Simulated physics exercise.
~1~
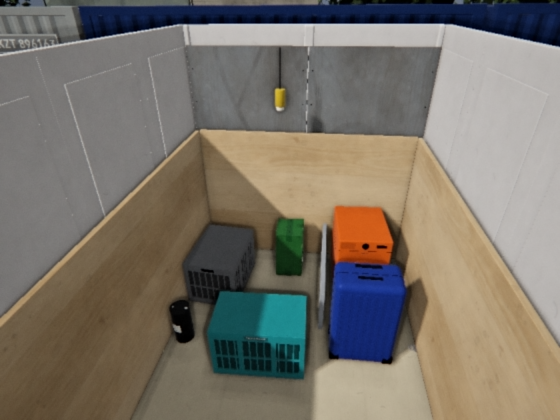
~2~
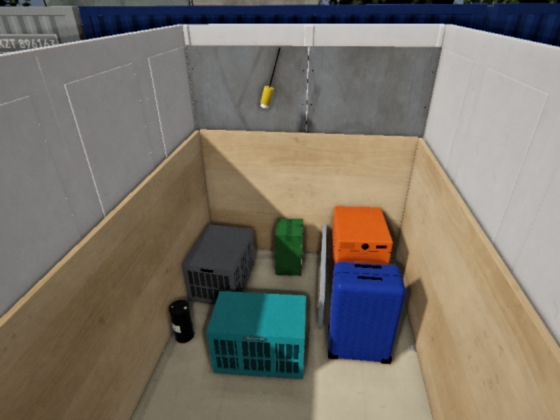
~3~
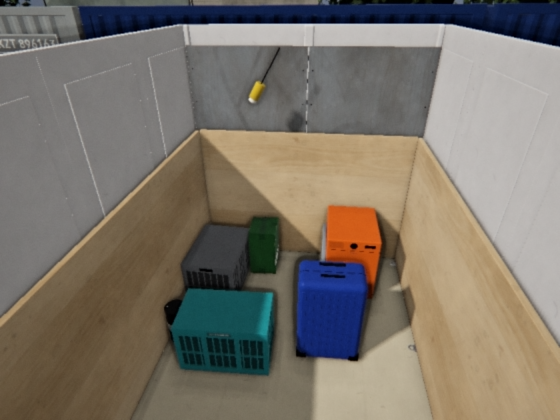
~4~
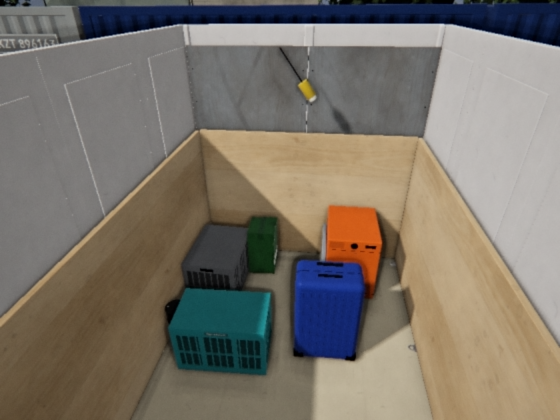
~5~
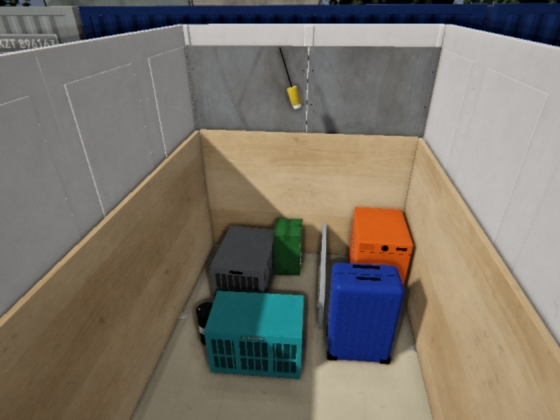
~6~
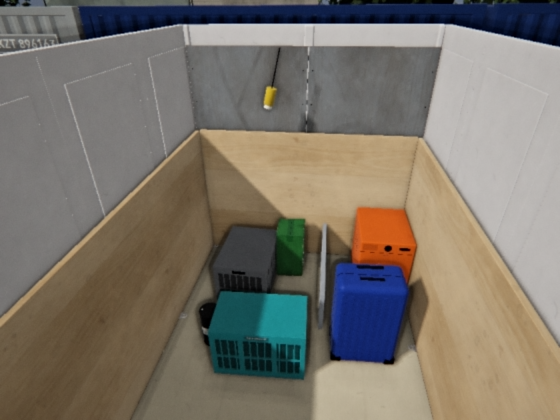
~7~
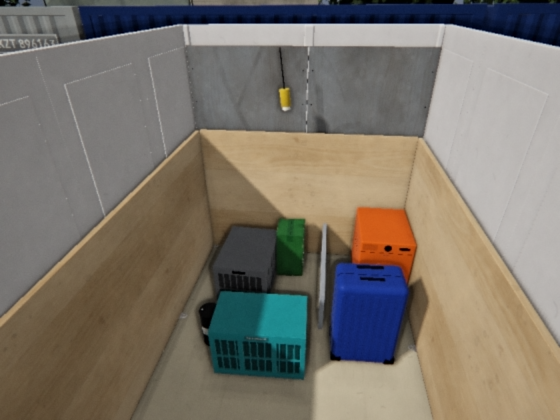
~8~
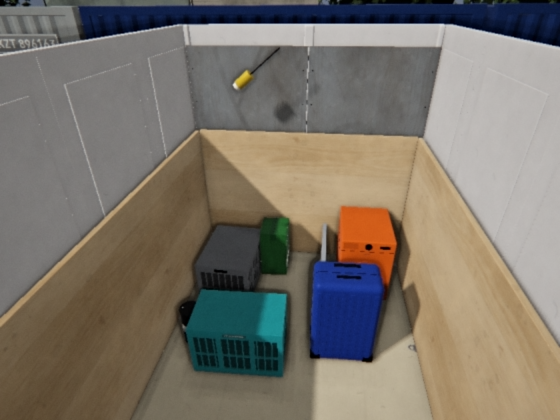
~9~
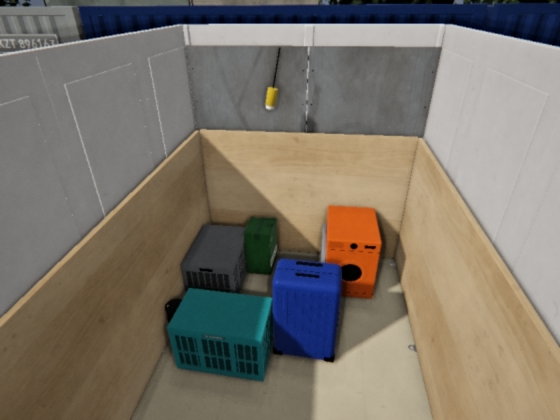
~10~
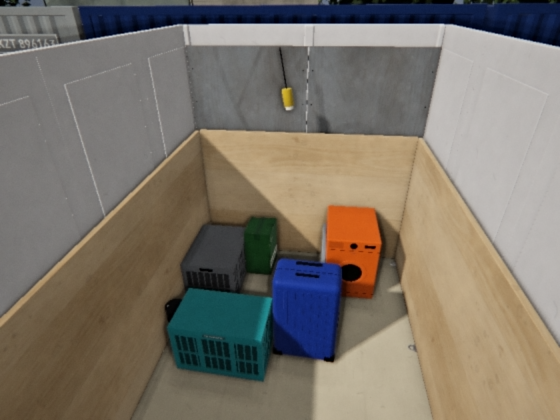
The blue case and the other boxes in the van's load bay slid left, then back right, and then left again while a yellow lamp swung above, ending with everything upright and the blue case close beside the turquoise chest.
